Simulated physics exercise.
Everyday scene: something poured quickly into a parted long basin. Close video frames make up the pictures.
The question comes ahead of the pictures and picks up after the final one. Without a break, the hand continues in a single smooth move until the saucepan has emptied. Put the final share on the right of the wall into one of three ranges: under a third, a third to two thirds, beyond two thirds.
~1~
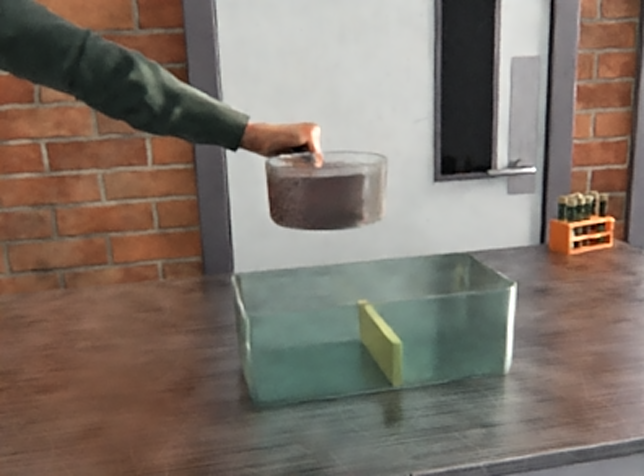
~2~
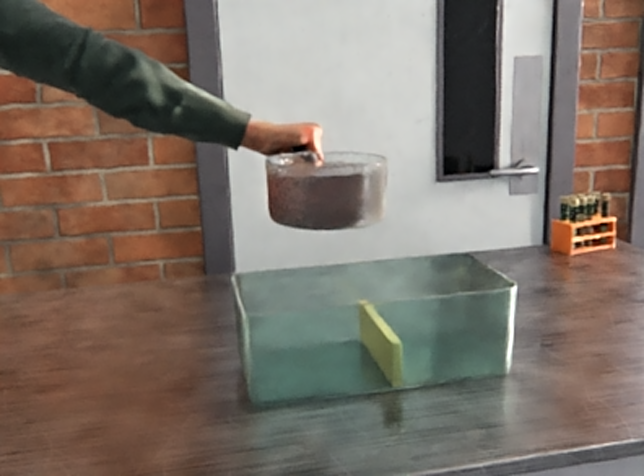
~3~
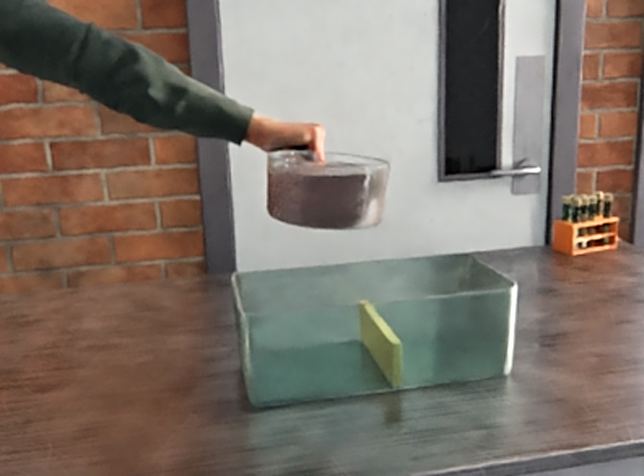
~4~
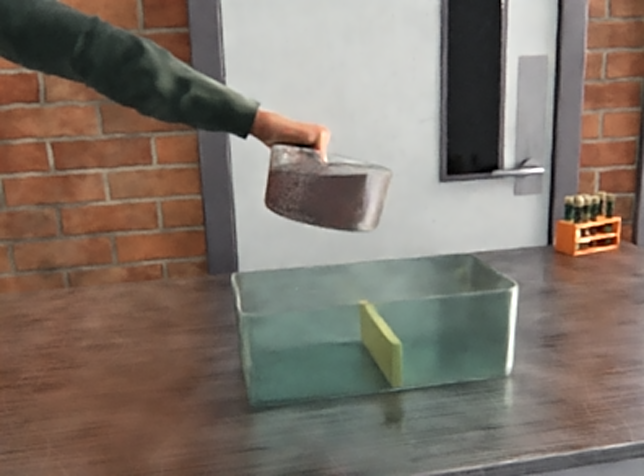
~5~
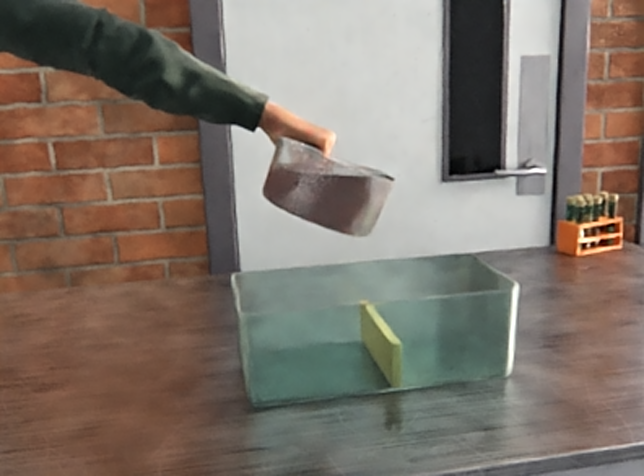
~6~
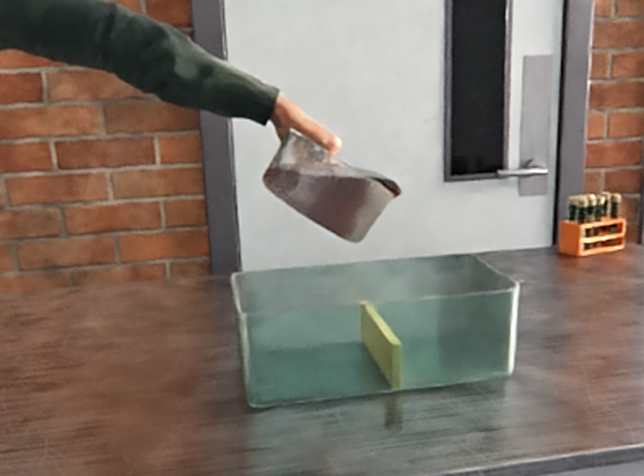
Range: Beyond two thirds.
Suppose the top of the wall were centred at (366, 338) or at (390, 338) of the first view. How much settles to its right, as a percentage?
80 % and 65 %, roughly.
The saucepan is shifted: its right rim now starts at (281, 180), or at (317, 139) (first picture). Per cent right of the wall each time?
One after the other: 10 %, 20 %.
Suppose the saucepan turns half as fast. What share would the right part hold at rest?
Somewhere near 95 percent.
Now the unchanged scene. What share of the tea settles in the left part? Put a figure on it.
It is close to 10 per cent.
A moment on, the saucepan is tipped on its side and 23 per cent is still to pour, 0 is left of the wall and 39 right of it.
Next, the saucepan is tipped right over and 5 per cent is still to pour, 5 is left of the wall and 78 right of it.
Then the saucepan is tipped right over and 1 per cent is still to pour, 8 is left of the wall and 86 right of it.
Later the saucepan is tipped right over and 0 per cent is still to pour, 9 is left of the wall and 87 right of it.
Finally, 9 per cent lies left of the wall, 87 right of it and 3 outside.
